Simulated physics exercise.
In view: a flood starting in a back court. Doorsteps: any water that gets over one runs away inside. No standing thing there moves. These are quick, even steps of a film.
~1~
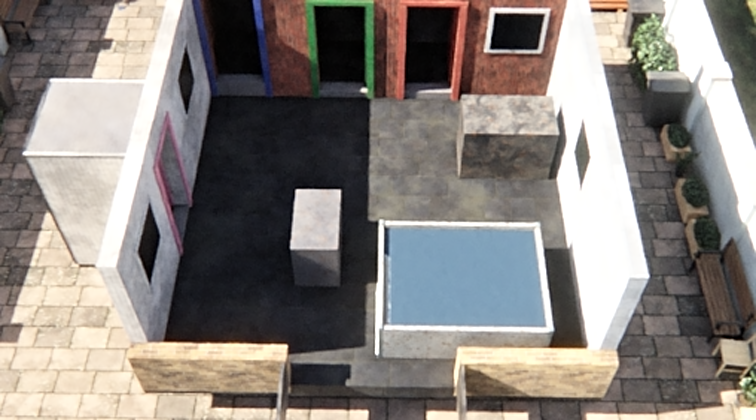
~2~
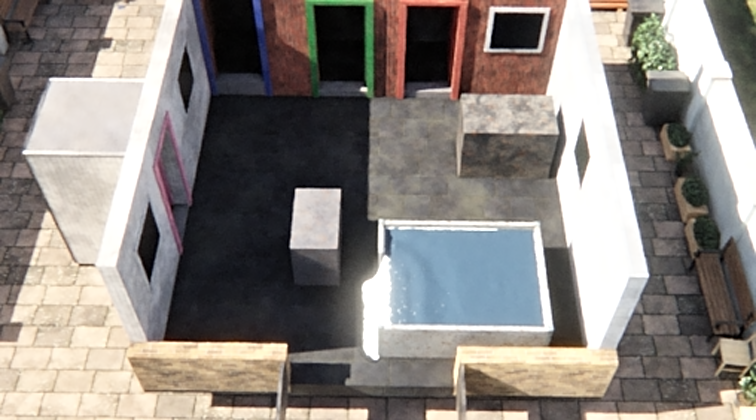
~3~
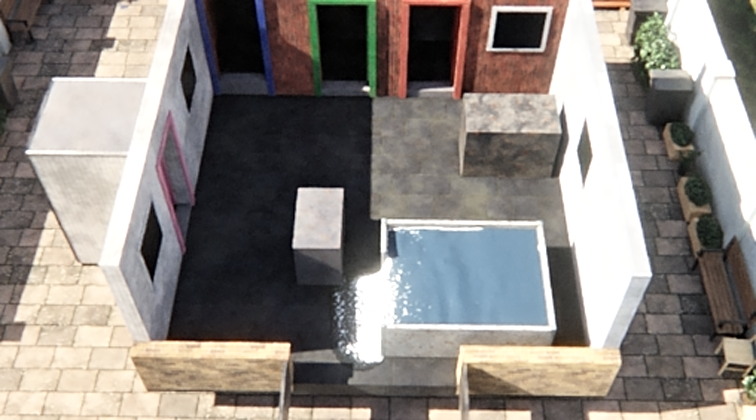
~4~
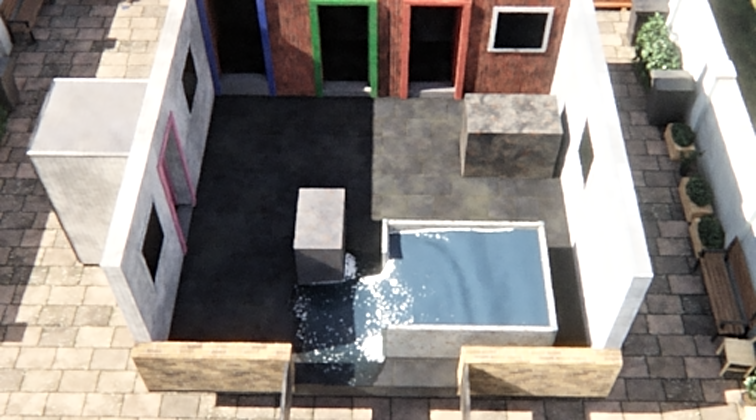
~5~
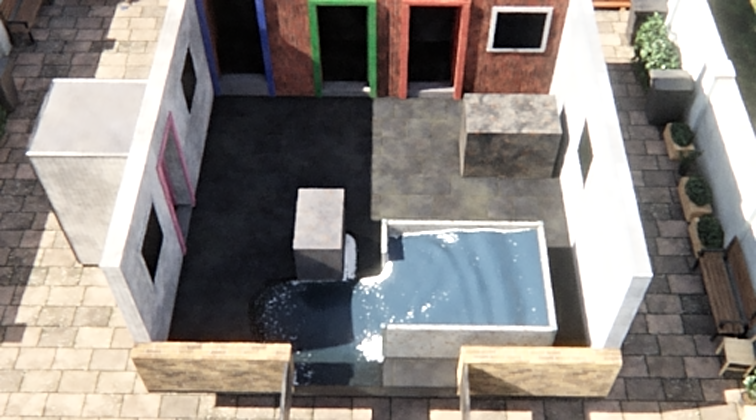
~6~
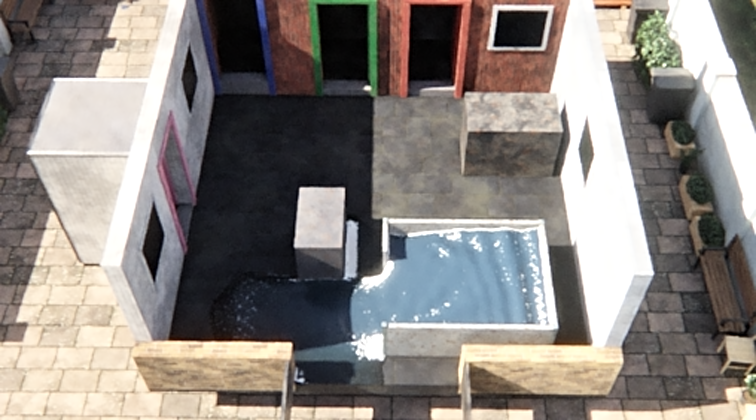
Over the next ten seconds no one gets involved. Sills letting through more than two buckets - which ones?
Pink door: Above two buckets; red door: Two buckets at most; green door: Two buckets at most; blue door: Two buckets at most.
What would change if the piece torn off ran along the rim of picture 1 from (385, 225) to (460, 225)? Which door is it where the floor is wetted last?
Last: The door marked pink.
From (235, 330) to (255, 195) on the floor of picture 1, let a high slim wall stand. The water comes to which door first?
First comes the pink-painted one.
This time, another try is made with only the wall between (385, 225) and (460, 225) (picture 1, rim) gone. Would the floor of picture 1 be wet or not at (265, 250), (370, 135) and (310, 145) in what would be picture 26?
Spot one ends up untouched by the spill, spot two deluged, spot three deluged.
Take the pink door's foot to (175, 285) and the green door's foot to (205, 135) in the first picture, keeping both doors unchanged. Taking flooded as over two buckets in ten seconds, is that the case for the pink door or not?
For the pink door, it gets beyond it.
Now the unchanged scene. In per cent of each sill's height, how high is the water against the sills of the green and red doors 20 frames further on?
Near 10 and 20 per cent, in that order.
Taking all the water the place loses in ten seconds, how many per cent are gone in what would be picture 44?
It should be close to 75 percent by then.
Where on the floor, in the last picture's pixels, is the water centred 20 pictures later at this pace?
The water's centre sits above (336, 276).
A moment on, water covers 25 % of the floor; the pink door not reached, the red door not reached, the green door not reached, the blue door not reached.
Next, water covers 35 % of the floor; the pink door under two buckets in, the red door not reached, the green door not reached, the blue door not reached.
Then, water covers 55 % of the floor; the pink door over two buckets in, the red door wet at the sill, nothing in, the green door wet at the sill, nothing in, the blue door wet at the sill, nothing in.
Later, water covers 75 % of the floor; the pink door over two buckets in, the red door wet at the sill, nothing in, the green door wet at the sill, nothing in, the blue door wet at the sill, nothing in.
In the end, water covers 95 % of the floor; the pink door over two buckets in, the red door wet at the sill, nothing in, the green door wet at the sill, nothing in, the blue door wet at the sill, nothing in.
